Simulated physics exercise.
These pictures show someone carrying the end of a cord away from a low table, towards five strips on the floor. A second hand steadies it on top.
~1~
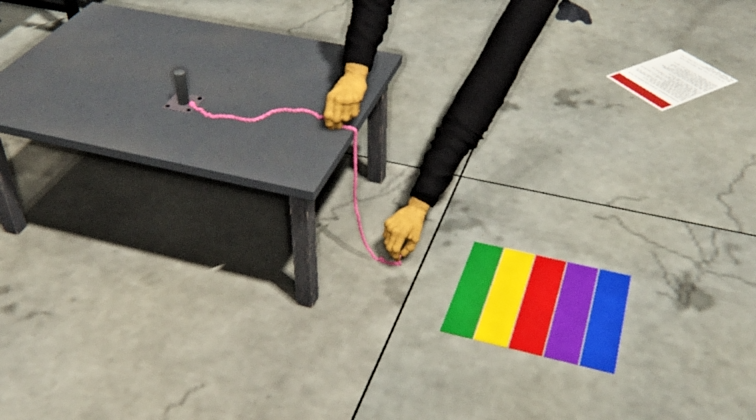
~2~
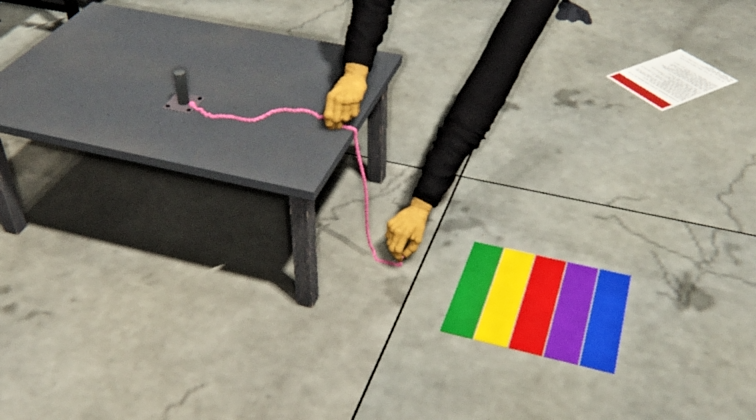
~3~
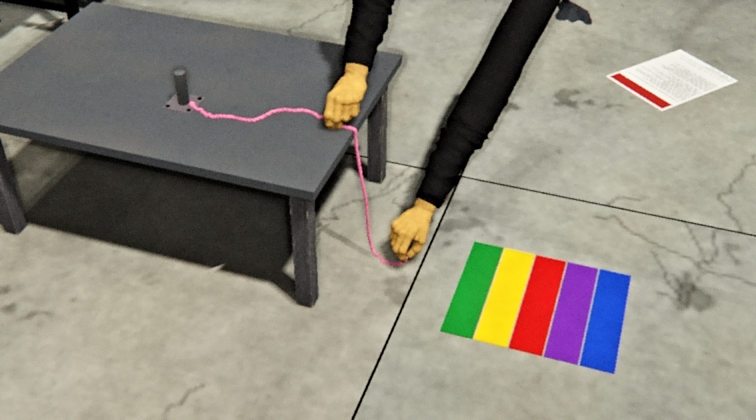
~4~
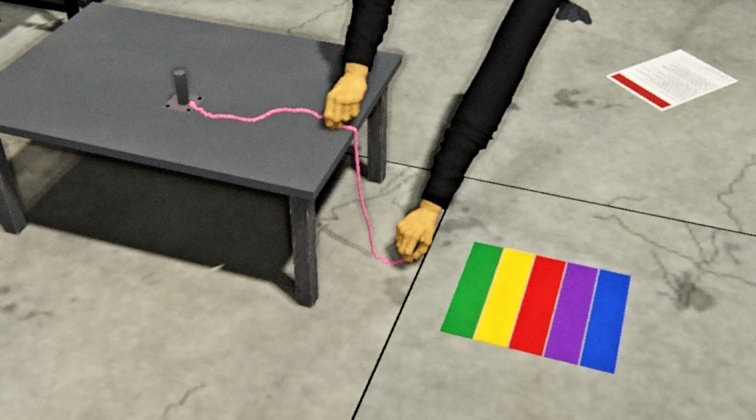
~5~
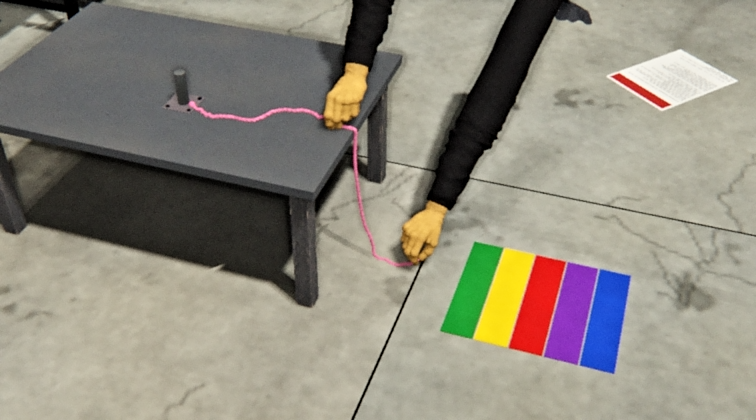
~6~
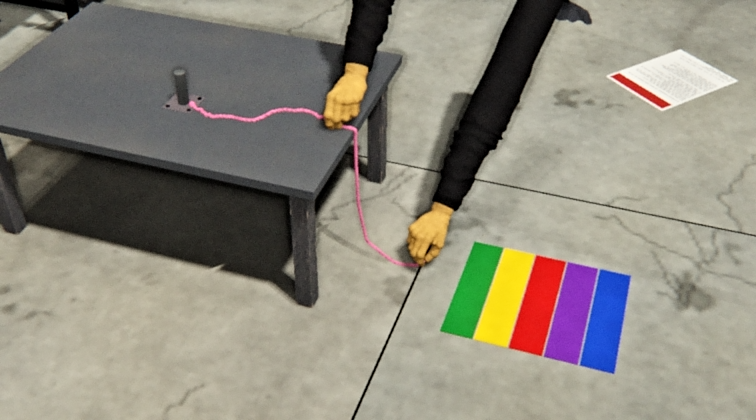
Hands holding a pink cord at a low grey table, the lower one moving it slightly right near five coloured floor strips.
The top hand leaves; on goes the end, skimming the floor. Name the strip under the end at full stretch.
The end stops over the red strip.
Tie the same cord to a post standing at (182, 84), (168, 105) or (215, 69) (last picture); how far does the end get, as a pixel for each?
Near (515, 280), (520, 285) and (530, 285).
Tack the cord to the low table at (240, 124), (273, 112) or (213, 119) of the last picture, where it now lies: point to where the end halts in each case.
About (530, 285), (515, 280) and (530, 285).
Soon after, end near (480, 274); over green.
Then, end near (518, 283); over yellow.
At full stretch, end near (540, 288); over red. It gets as far as the red strip.
